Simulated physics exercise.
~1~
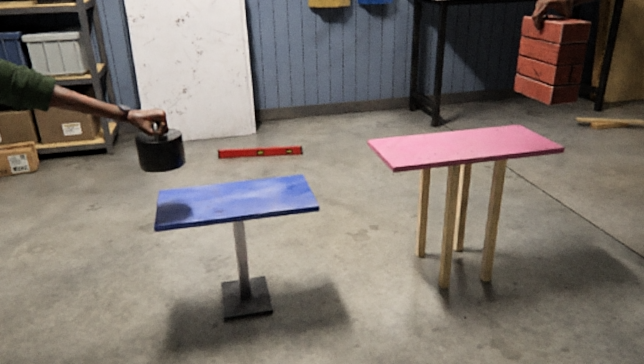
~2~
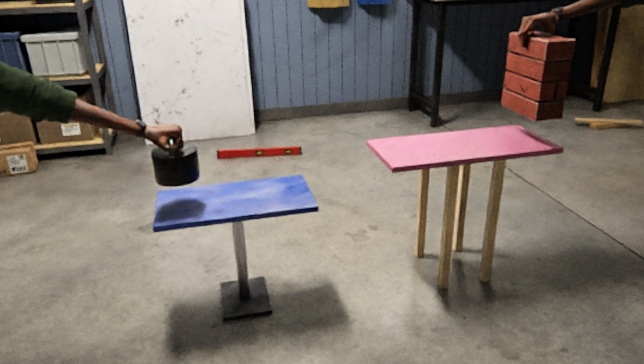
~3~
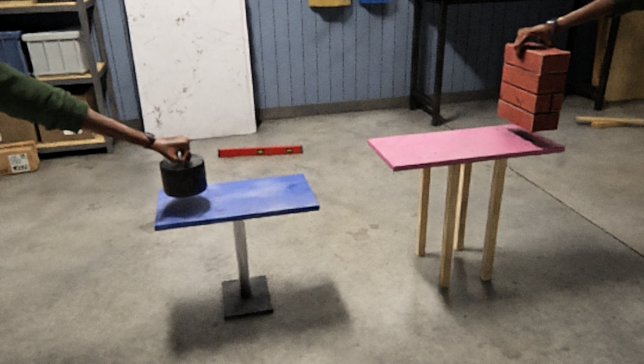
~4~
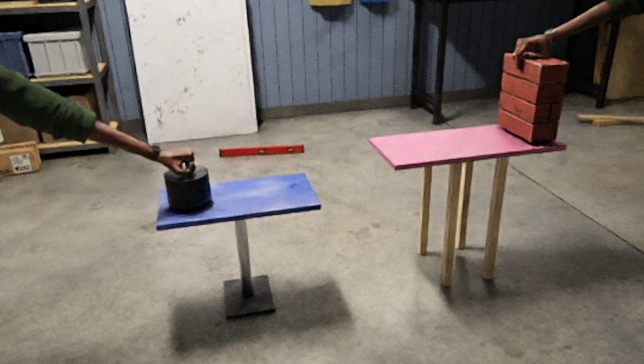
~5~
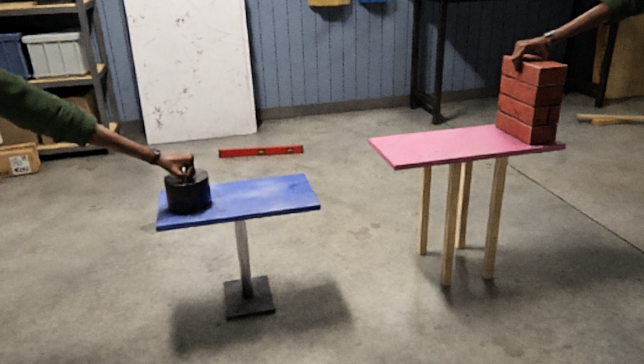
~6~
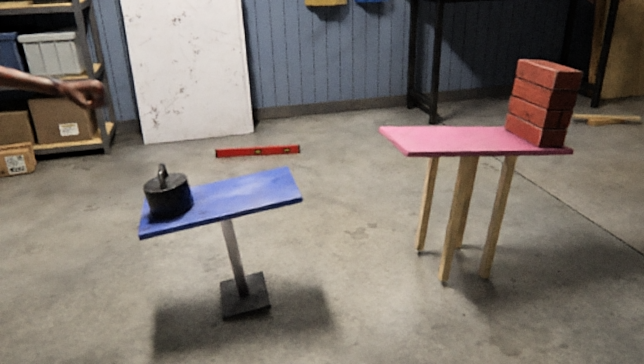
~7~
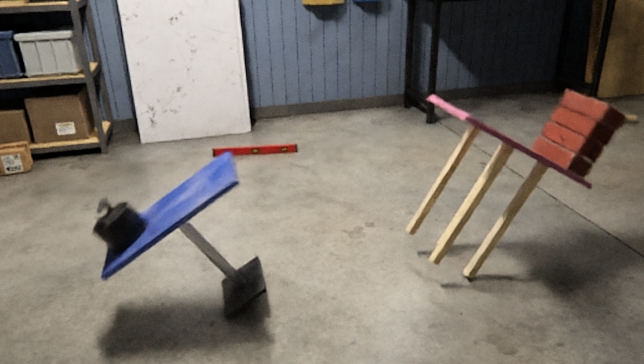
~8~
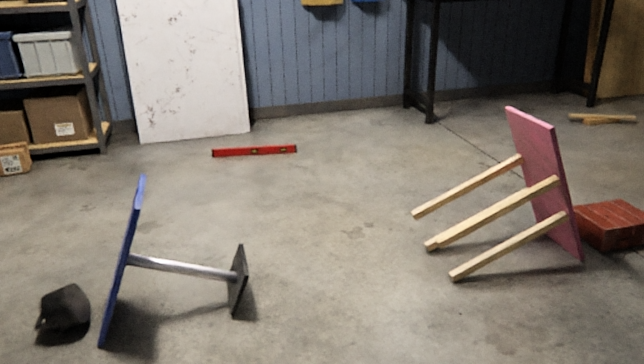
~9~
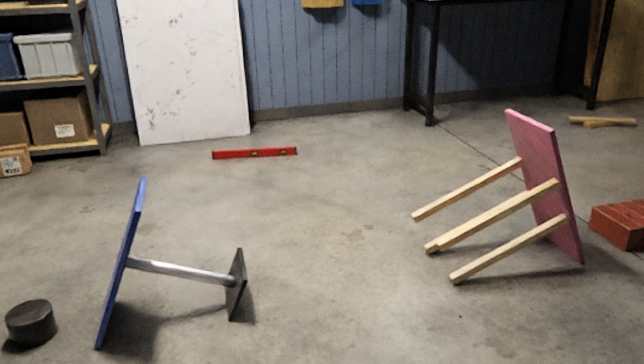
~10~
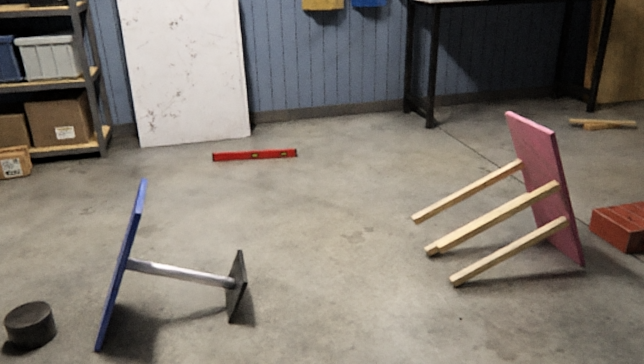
Two small tables topple outward after hands set a black cylinder and red bricks on them.
